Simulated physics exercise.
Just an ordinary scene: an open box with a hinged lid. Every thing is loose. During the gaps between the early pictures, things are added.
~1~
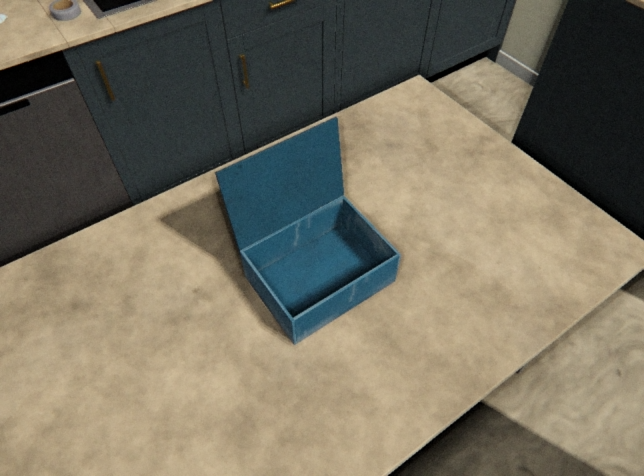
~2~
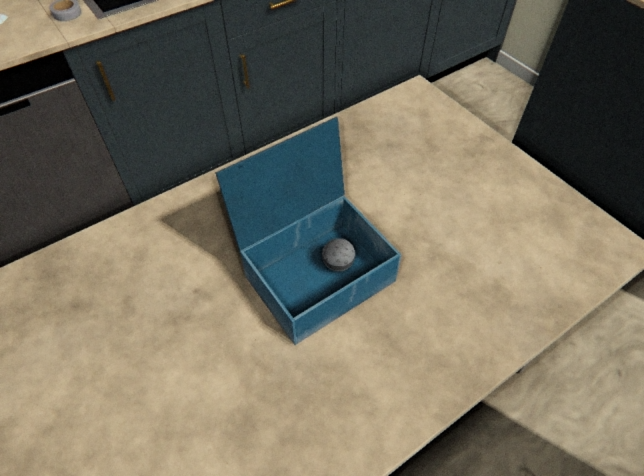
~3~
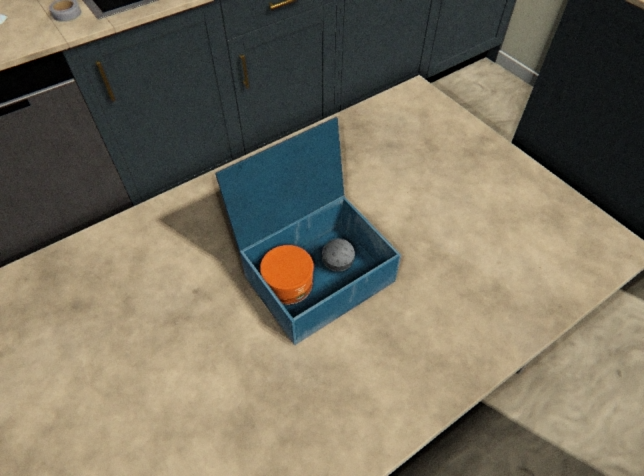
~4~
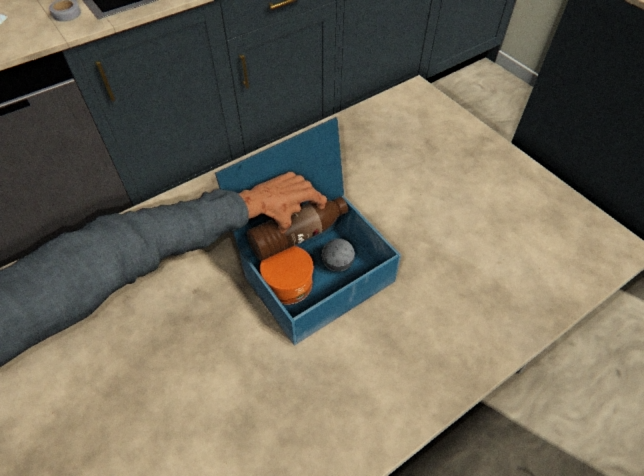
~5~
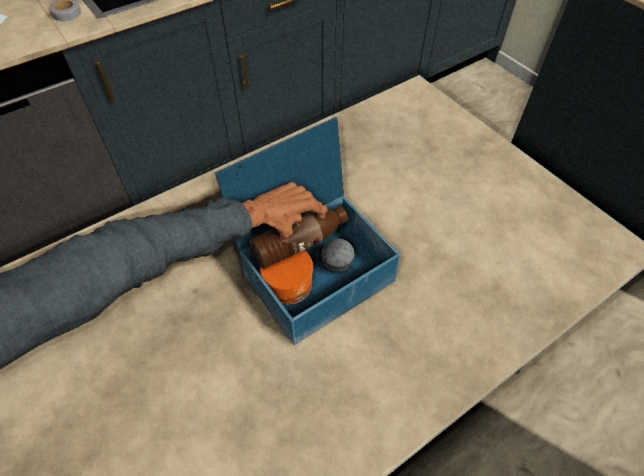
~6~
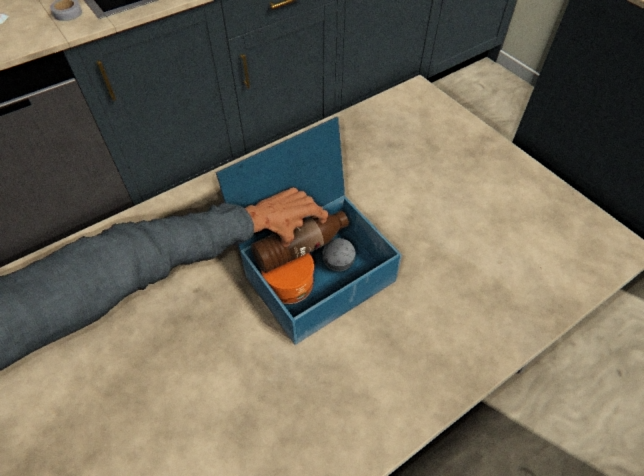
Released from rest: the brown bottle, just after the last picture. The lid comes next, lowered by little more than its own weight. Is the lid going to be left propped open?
Yes, it stays propped open.
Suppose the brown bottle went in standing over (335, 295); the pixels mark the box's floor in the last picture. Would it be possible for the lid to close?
With this placement the lid is kept from closing.
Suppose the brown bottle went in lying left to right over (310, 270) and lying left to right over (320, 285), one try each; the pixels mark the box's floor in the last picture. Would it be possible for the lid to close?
On the first go the lid remains open a bit, and on the second go it settles shut.
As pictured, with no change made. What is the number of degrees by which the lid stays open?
Angle: About 50°.
Then, 1.10 s after the last picture, lid starting down.
Then, 1.50 s after the last picture, lid 66° above the rim.
At rest, lid 52° above the rim; all 3 in place. Seen from the same camera at the end, brown bottle near (302, 239).
